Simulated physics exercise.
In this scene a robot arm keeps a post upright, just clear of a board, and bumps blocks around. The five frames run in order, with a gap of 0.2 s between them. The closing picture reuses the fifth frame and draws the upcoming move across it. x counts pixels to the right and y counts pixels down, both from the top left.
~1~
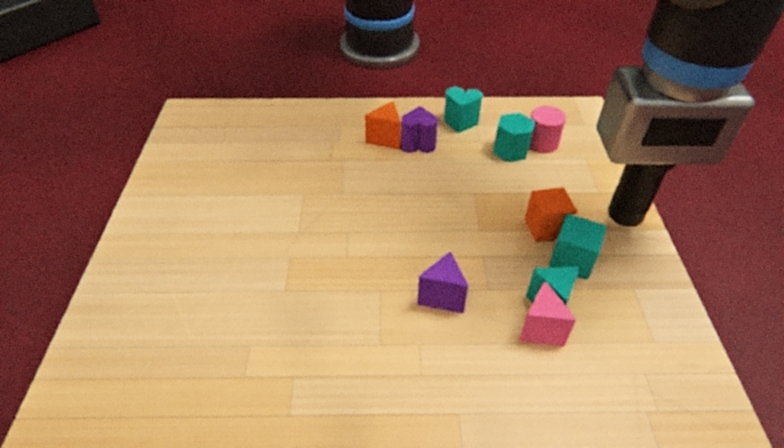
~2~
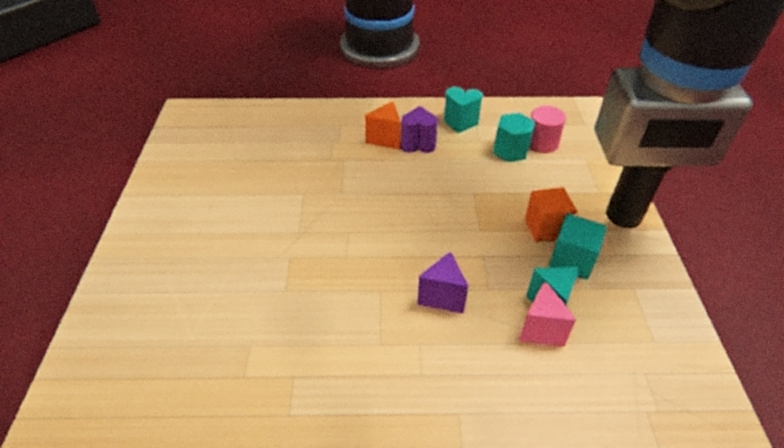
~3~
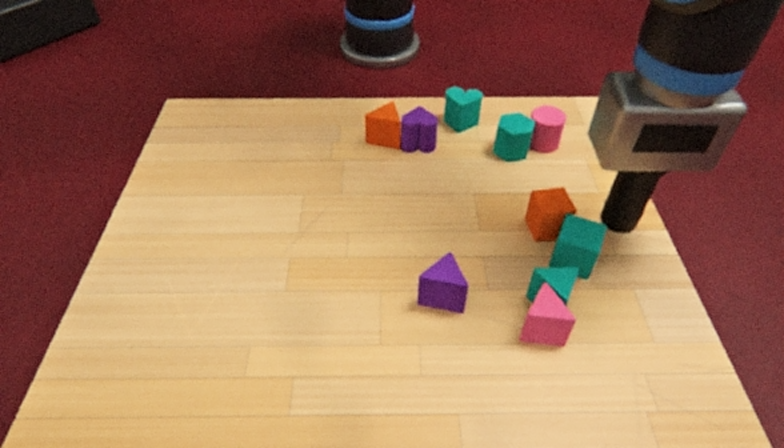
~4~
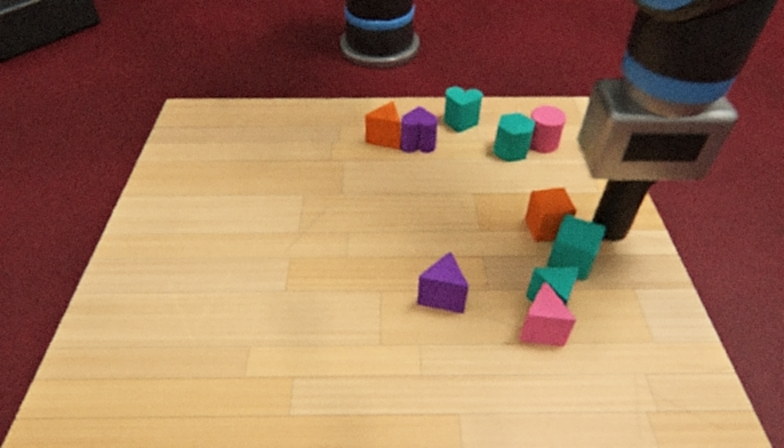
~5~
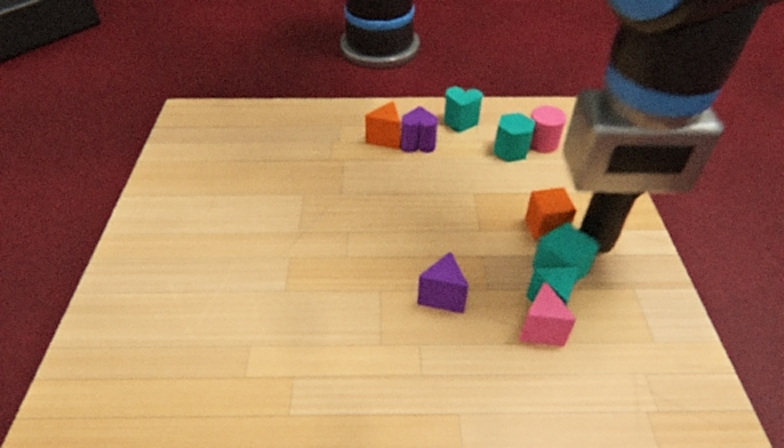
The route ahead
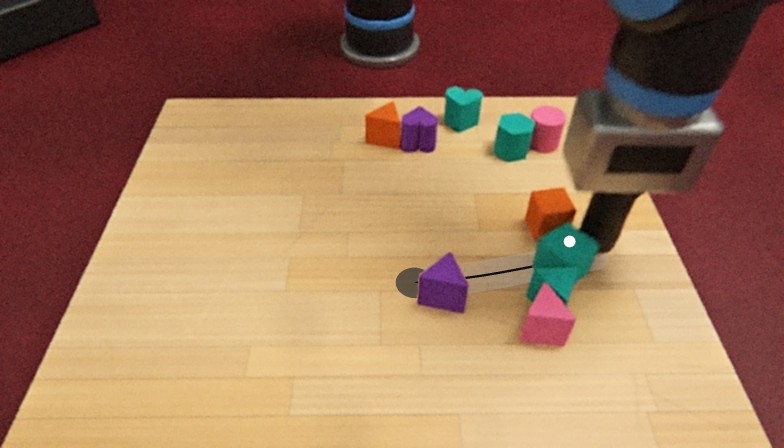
A robotic arm with a dark post hovers at the right of a wooden board scattered with colourful blocks, then eases slightly left and toward the viewer. The post meets the turquoise four-sided block and nudges it a little left, turning it against the turquoise triangle.
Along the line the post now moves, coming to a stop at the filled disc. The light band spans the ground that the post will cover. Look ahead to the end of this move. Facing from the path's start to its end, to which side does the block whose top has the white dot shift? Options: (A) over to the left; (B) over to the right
Answer: A.
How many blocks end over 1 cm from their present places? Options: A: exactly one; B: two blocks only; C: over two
Choice B: Two blocks only.
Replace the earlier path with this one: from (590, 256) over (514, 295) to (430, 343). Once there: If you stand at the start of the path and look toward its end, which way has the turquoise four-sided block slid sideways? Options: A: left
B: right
B.
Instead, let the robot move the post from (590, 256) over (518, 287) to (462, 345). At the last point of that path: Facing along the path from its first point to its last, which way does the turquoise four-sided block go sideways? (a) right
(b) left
I choose a.
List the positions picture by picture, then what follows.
Lower end of the post (625, 215), tops of blocks, purple triangle (446, 271), pink triangle (550, 304), orange four-sided block (554, 200), turquoise triangle (560, 278), turquoise four-sided block (583, 232), in the first picture.
Post (623, 217), blocks as before, in the second picture.
Post (618, 222), blocks as before, in the third picture.
Post (609, 230), turquoise four-sided block (581, 233), in the fourth picture.
Post (595, 241), purple triangle (446, 271), pink triangle (550, 304), orange four-sided block (554, 200), turquoise triangle (560, 278), turquoise four-sided block (570, 241), in the fifth picture.
The drawn path runs from (590, 256) over (534, 266) and (476, 277) to (415, 283); the dot is on the turquoise four-sided block.
What follows on the original path. One third of the way, post (538, 252); turquoise triangle (559, 282); turquoise four-sided block (513, 257).
Two thirds of the way, post (478, 262); purple triangle (436, 277), turned 30° clockwise; turquoise triangle (559, 282); turquoise four-sided block (474, 280), turned 45° anticlockwise.
At the end, post (416, 268); purple triangle (415, 287), turned 40° anticlockwise; pink triangle not moved; orange four-sided block not moved; turquoise triangle (559, 282); turquoise four-sided block (471, 286), turned 55° anticlockwise.
